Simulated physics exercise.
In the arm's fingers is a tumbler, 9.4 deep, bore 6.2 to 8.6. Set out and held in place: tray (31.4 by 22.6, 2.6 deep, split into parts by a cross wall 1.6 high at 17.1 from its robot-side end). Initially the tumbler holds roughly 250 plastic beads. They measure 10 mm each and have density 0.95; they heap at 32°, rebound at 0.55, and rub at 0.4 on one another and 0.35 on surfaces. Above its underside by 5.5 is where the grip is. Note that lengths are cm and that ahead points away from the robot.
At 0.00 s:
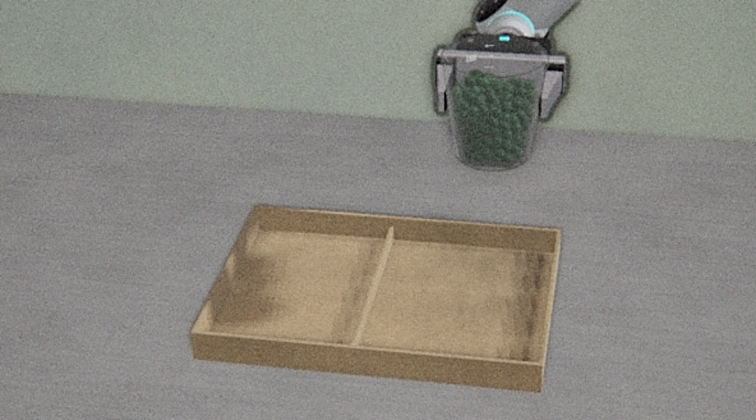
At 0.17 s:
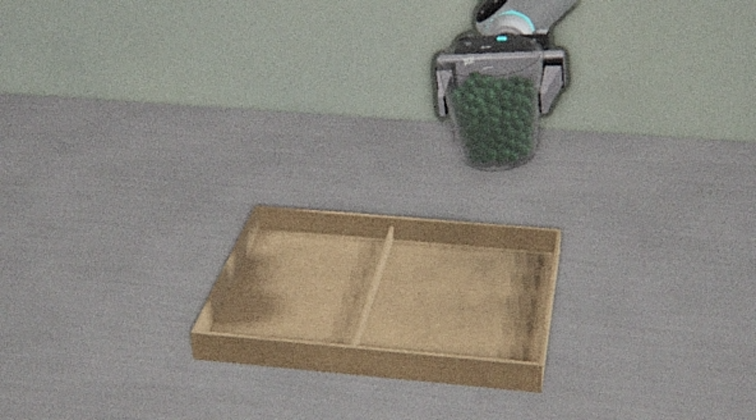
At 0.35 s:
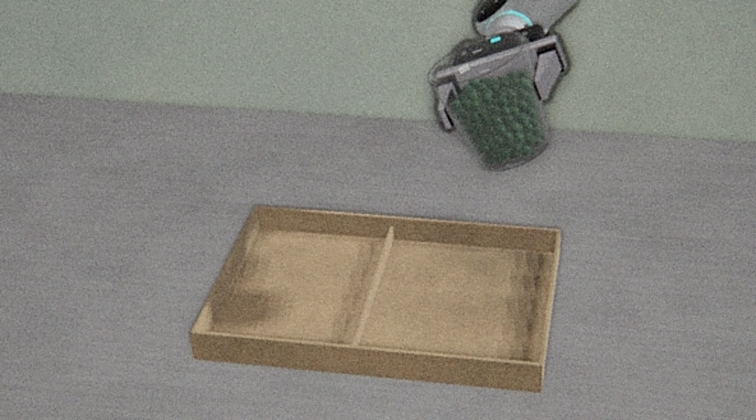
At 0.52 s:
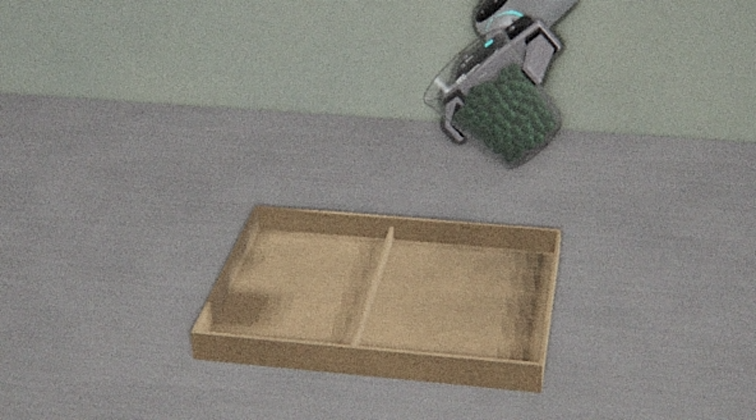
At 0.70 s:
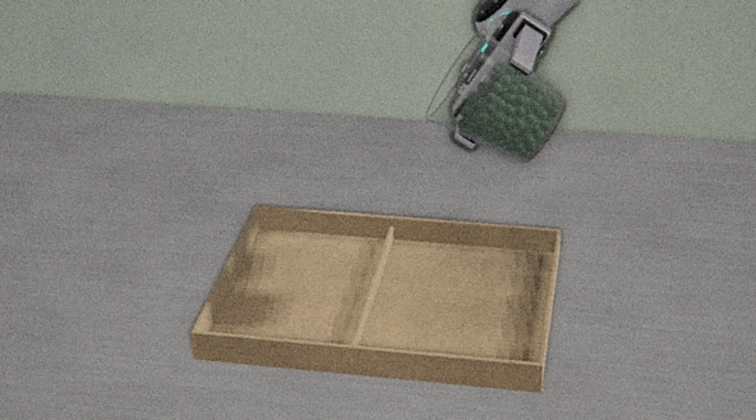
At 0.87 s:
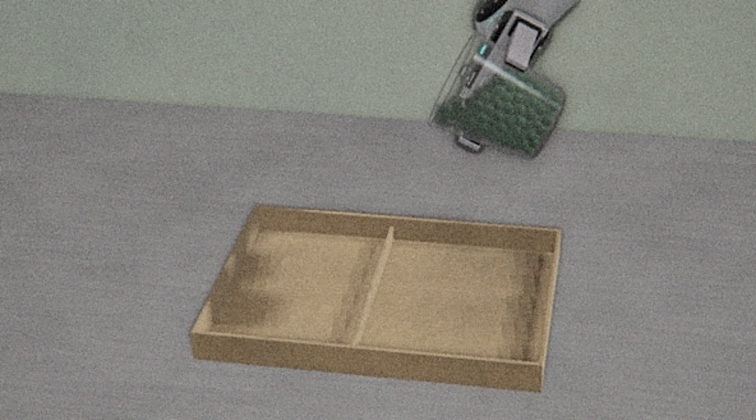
A robot arm held a clear tumbler of dark green beads above and behind a divided wooden tray, then steadily tilted it well over to one side while the beads shifted inside it.
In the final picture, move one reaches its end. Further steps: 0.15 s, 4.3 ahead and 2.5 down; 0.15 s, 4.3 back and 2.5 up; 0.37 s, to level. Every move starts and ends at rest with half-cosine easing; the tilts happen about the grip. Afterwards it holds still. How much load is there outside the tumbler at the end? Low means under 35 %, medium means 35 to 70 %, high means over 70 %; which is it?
It is low.
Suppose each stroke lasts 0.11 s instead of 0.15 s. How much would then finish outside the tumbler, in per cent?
I'd expect close to 15 in a hundred.
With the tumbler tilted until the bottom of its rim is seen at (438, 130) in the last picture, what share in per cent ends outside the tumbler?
Estimate: About 40 per cent.
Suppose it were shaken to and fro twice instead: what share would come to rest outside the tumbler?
Result: Approximately 15 per cent.
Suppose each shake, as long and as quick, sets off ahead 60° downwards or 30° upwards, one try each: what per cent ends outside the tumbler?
Near 0 and 25 percent respectively.
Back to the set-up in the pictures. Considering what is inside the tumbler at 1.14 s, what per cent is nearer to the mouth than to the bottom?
40 %.
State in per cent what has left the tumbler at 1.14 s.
About 5 per cent so far.
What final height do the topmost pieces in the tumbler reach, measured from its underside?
I'd put it at close to 8.0 centimetres.
After 1.14 s, tilted 64° forward, highest piece 23 above the table; 238 in the tumbler, 10 in flight or on a rim.
After 1.41 s, tilted 19° forward, highest piece 26 above the table; 233 in the tumbler, 10 in the robot-side part, 4 in the far-side part, 1 in flight or on a rim.
After 1.74 s, level, highest piece 25 above the table; 233 in the tumbler, 9 in the robot-side part, 5 in the far-side part, 1 on the table or floor.
After 2.79 s, level, highest piece 25 above the table; 233 in the tumbler, 9 in the robot-side part, 5 in the far-side part, 1 on the table or floor.
At rest, 233 in the tumbler, 9 in the robot-side part, 5 in the far-side part, 1 on the table or floor. That is 6 % outside the tumbler.
